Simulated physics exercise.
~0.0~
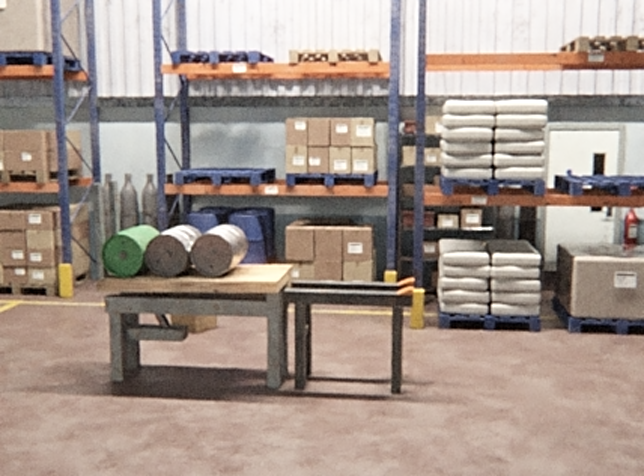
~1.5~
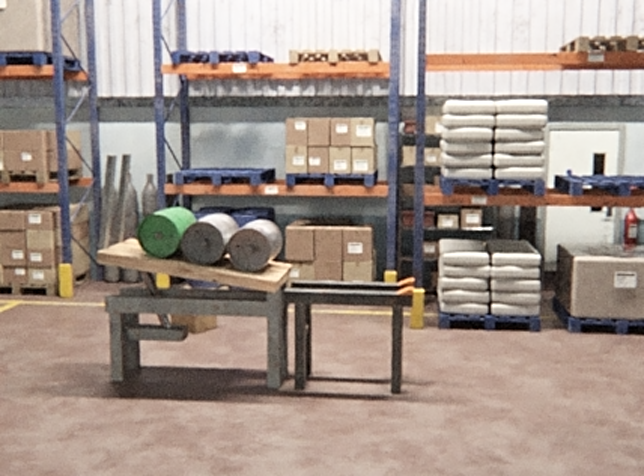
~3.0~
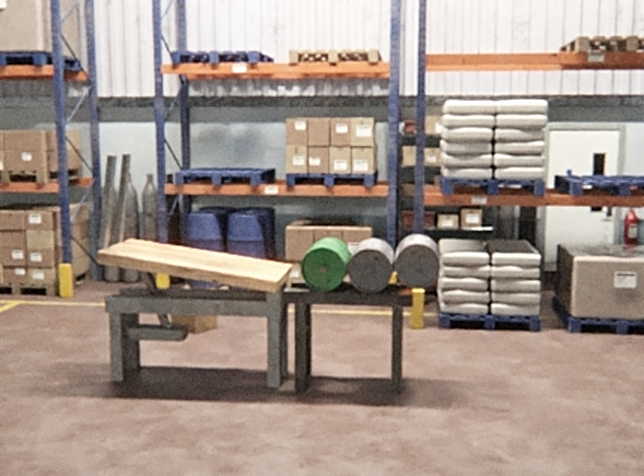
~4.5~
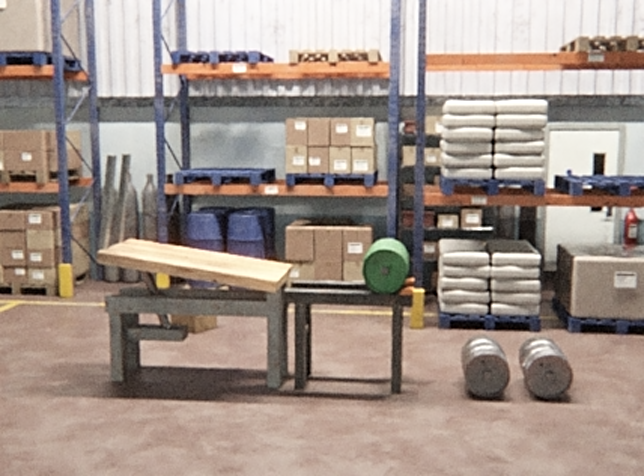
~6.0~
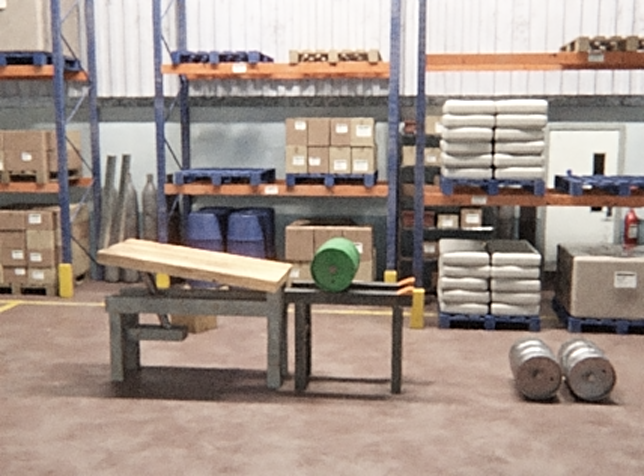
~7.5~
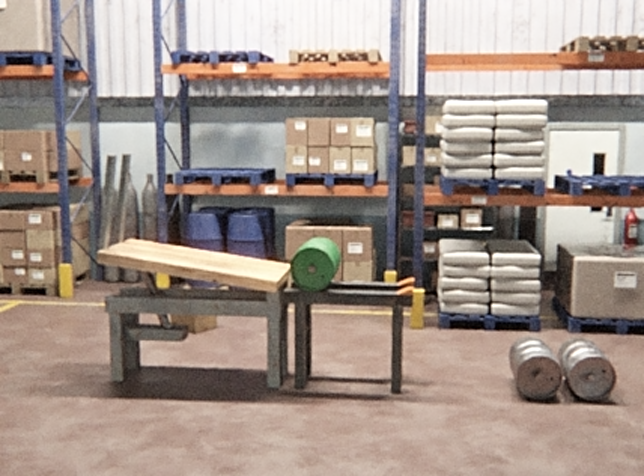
The clip shows a wooden deck tilting up in a warehouse, sending a green keg and two grey ones rolling right onto a level rack; the grey pair ends up on the floor, while the green one rolls back left and remains on the rack.
